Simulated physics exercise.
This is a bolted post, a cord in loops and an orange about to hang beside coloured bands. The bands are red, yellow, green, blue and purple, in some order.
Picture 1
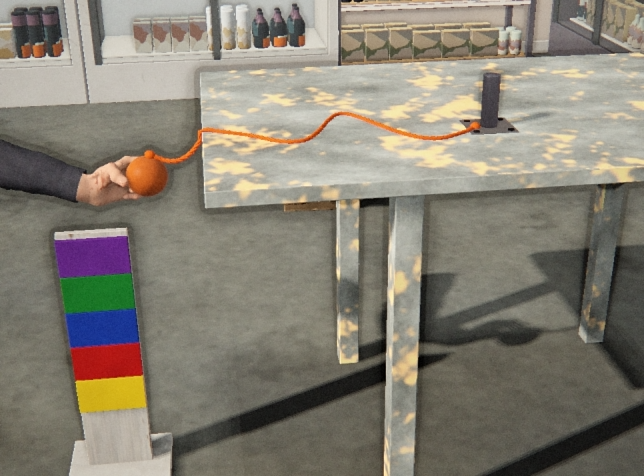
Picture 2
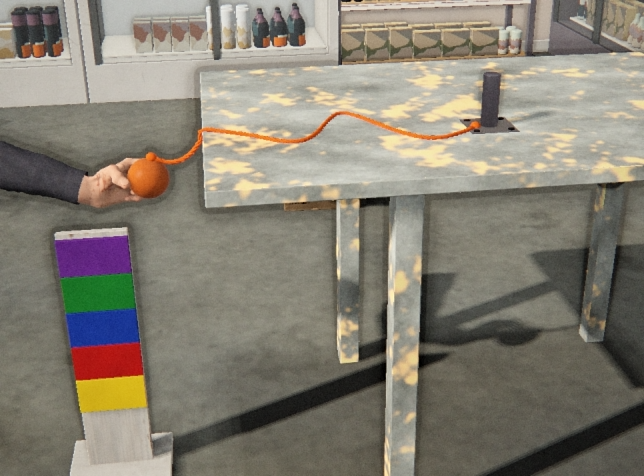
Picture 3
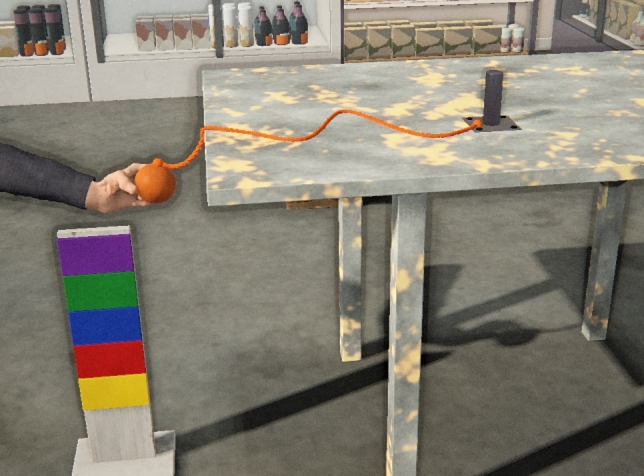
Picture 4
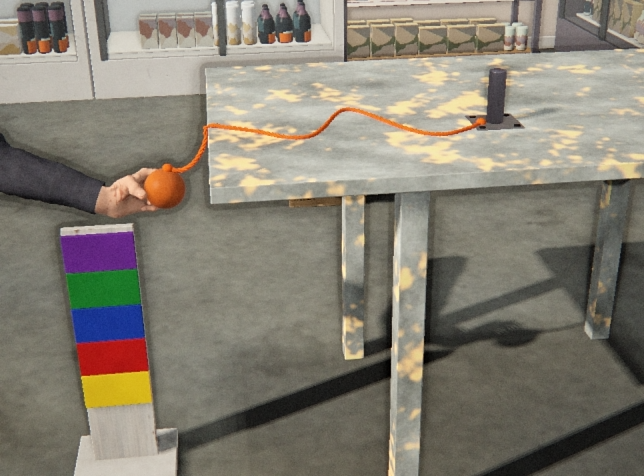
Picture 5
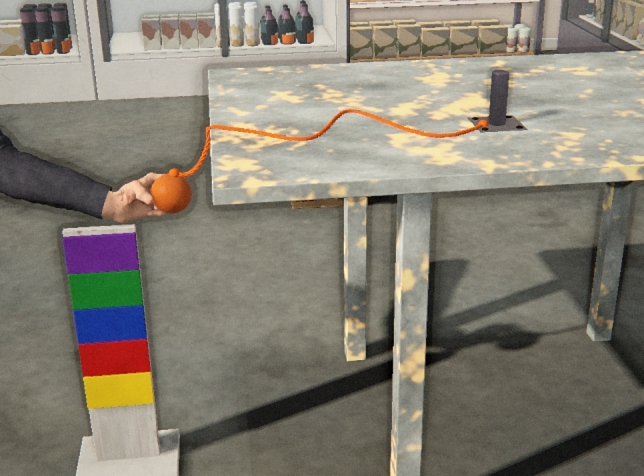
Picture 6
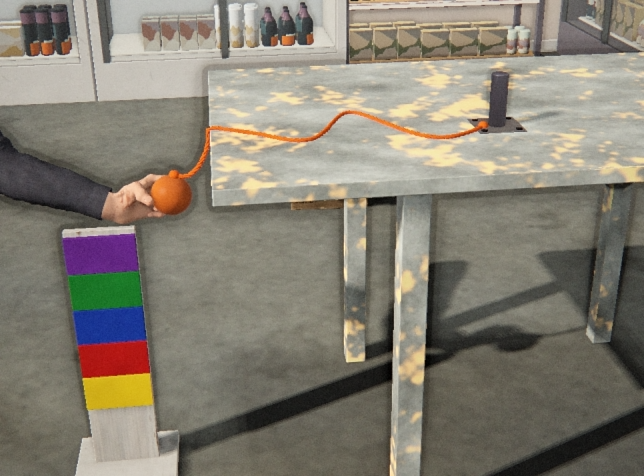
Hand holding an orange ball on a cord beside a marbled table, moving slightly right above coloured bands, then staying still.
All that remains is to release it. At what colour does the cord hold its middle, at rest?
The cord holds its middle at blue.
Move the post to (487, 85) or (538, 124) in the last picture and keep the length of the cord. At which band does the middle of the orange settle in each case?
Taking them in turn: Green; green.
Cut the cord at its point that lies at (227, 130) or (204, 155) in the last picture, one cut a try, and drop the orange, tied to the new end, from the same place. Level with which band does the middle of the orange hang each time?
Try by try: Purple; green.
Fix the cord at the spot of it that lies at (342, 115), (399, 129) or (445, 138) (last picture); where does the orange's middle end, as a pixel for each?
About (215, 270), (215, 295) and (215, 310).
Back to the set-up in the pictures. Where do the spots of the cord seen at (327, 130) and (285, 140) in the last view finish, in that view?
The first at (233, 130), the second at (212, 168).
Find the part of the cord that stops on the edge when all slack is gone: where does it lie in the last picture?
It lies at about (316, 138).
Soon after, orange near (189, 321); level with blue.
After that, orange near (252, 320); level with blue.
And then, orange near (216, 324); level with blue.
In the end, orange near (219, 325); level with blue. At blue.
